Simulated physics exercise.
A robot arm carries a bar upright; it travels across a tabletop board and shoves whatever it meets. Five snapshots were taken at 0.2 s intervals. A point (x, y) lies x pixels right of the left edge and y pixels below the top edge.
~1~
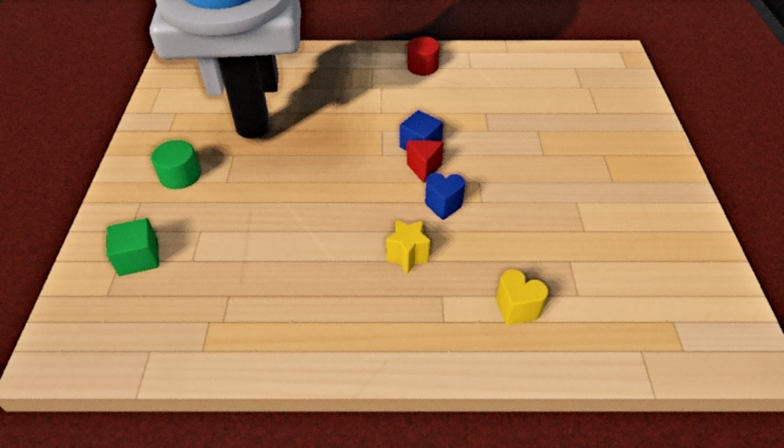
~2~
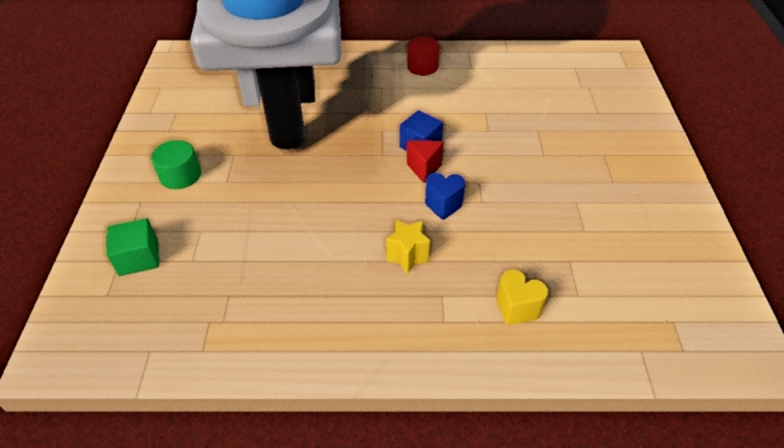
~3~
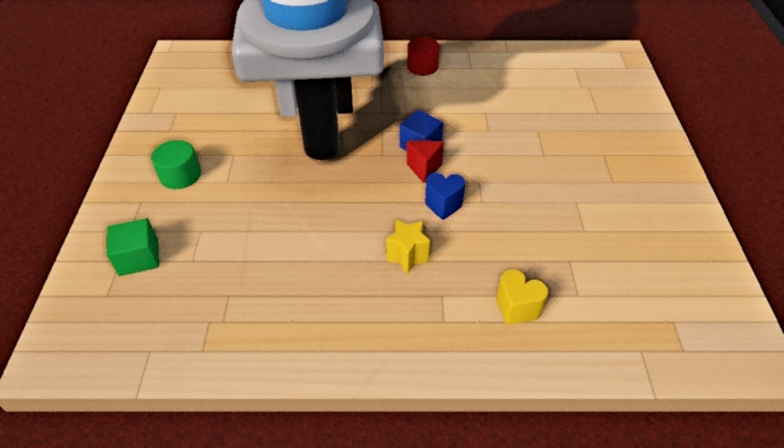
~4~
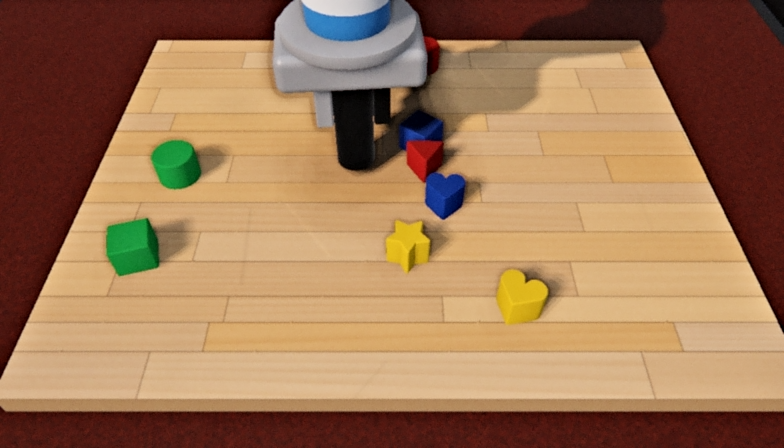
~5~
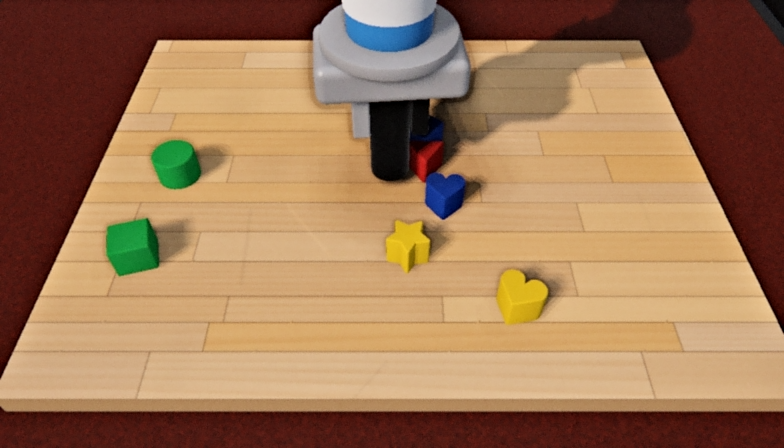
In this clip, a robotic arm with a black bar moves steadily right and slightly toward the viewer over a wooden board, nearing the blue and red blocks at the center, while the scattered colored blocks stay still.
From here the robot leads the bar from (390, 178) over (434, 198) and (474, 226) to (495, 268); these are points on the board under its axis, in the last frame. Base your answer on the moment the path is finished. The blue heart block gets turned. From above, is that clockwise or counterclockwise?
Seen from above, counterclockwise.
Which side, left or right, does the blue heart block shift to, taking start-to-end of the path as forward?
It shifts to the left.
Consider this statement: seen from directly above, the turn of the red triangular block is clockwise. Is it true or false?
That statement is not accurate.
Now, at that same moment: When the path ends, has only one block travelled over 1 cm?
Yes, it checks out.
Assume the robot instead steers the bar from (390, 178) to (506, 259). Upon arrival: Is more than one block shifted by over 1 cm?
My answer is no.
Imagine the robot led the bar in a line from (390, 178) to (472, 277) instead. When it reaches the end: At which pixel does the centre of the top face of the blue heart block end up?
At pixel (471, 194).
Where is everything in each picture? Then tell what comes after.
Lower end of the bar at (253, 128), tops of blocks, red triangular block at (425, 147), blue heart block at (446, 183), yellow heart block at (523, 287), in the first frame.
Bar at (288, 138), blocks as before, in the second frame.
Bar at (322, 148), blocks as before, in the third frame.
Bar at (356, 159), blocks as before, in the fourth frame.
Bar at (390, 169), red triangular block at (425, 147), blue heart block at (446, 183), yellow heart block at (523, 287), in the fifth frame.
The first path, step by step. One third of the way, bar at (435, 190); red triangular block at (430, 147), turned 20° anticlockwise; blue heart block at (470, 195).
Two thirds of the way, bar at (477, 218); red triangular block at (430, 147), turned 20° anticlockwise; blue heart block at (516, 222).
At the end, bar at (497, 259); red triangular block at (430, 147), turned 20° anticlockwise; blue heart block at (537, 239), turned 90° anticlockwise; yellow heart block not moved.
